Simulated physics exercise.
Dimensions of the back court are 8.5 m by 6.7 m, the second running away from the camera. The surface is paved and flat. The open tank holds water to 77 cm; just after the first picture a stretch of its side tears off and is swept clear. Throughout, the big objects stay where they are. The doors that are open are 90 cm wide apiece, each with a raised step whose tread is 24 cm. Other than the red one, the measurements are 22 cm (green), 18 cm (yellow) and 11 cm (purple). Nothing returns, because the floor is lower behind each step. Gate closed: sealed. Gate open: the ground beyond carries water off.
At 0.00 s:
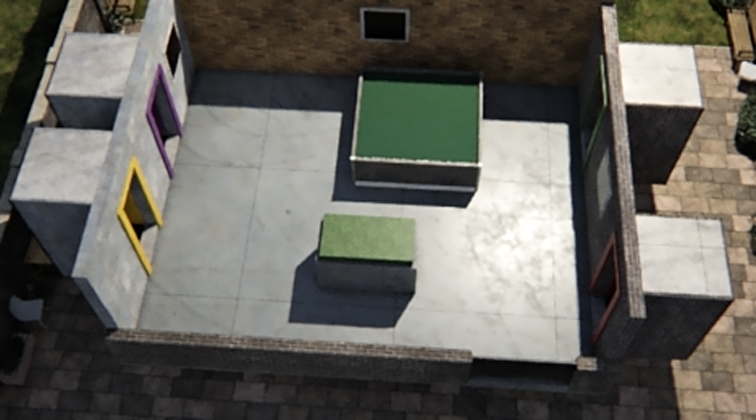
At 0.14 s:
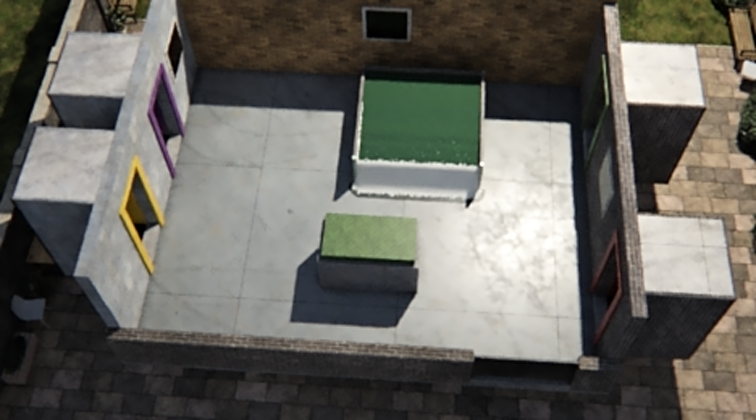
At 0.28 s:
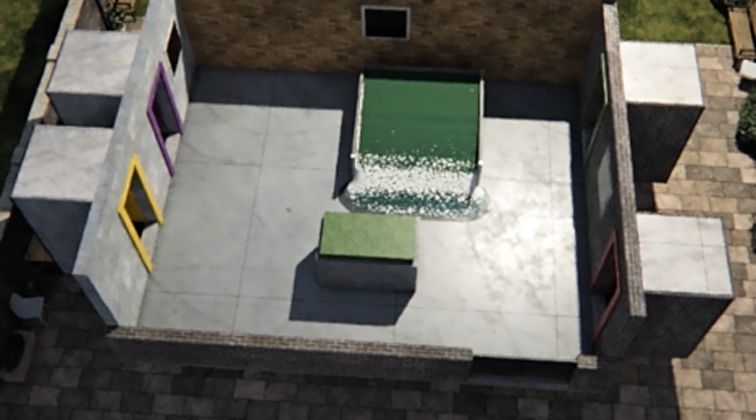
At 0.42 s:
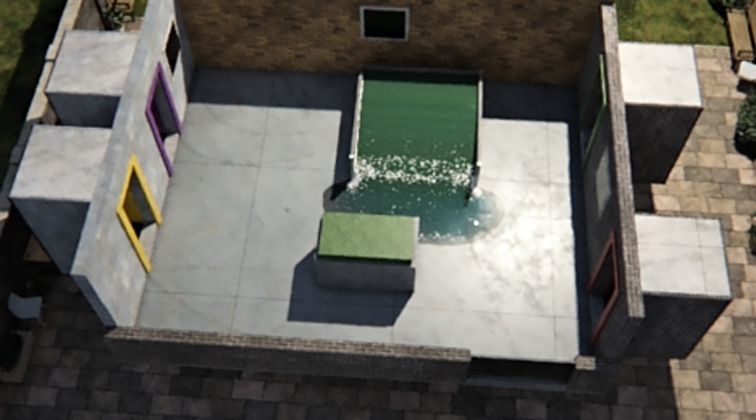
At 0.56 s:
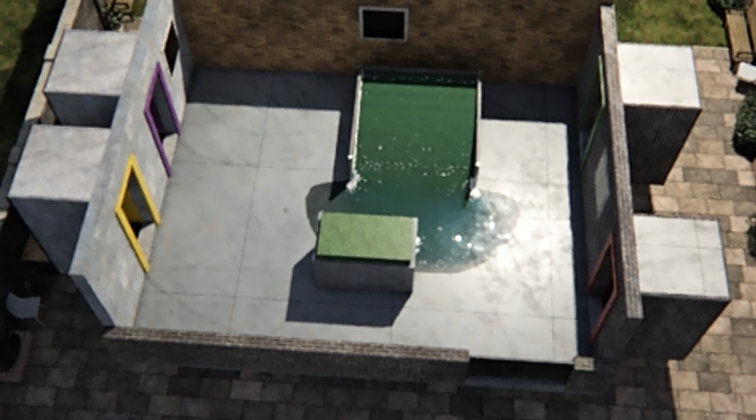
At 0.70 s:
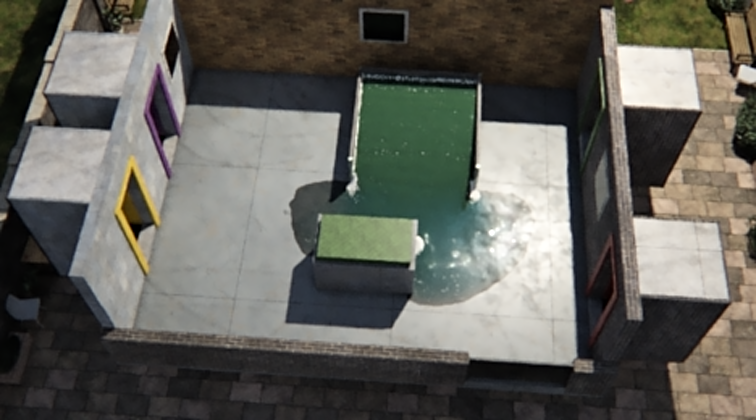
In the video, the near side of an open green tank in a walled, paved court gives way, and water pours out toward the viewer, spreading across the pale floor and around a smaller green-topped block.
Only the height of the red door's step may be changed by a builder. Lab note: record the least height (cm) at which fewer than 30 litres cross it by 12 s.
Least height: 28 cm.
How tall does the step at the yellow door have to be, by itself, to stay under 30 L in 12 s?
Yellow would need about 13.5 cm on its own.
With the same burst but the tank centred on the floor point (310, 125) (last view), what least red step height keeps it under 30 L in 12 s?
About 13.0 centimetres.
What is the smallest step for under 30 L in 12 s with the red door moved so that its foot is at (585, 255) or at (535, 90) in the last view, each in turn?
15 and 11.5 cm.
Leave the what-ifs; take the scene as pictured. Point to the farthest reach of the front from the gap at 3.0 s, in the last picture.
Near (129, 346).
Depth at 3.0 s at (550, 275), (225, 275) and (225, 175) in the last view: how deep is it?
Ordered as asked: 6, 3, 4 cm.
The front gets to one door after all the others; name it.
The green one comes last.
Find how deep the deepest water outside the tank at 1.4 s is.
55 cm.
After 1.4 s water covers 30 % of the floor, deepest (55 cm) near (392, 242); it has not reached the red door.
After 3.0 s water covers 65 % of the floor, deepest (43 cm) near (541, 355); 33 cm at the red door, 69 litres in over its 8 cm step.
After 12.0 s water covers 100 % of the floor, deepest (16 cm) near (258, 78); 6 cm at the red door, 323 litres in over its 8 cm step.
At the red door as built, the water arrived by 1.8 s and peaked near 33 cm at 3.0 s.
Run again over the same 12 s with other heights there, 59 litres in over 23.5 cm, 14 litres over 32 cm. The limit of 30 litres is kept from about 28 cm up.
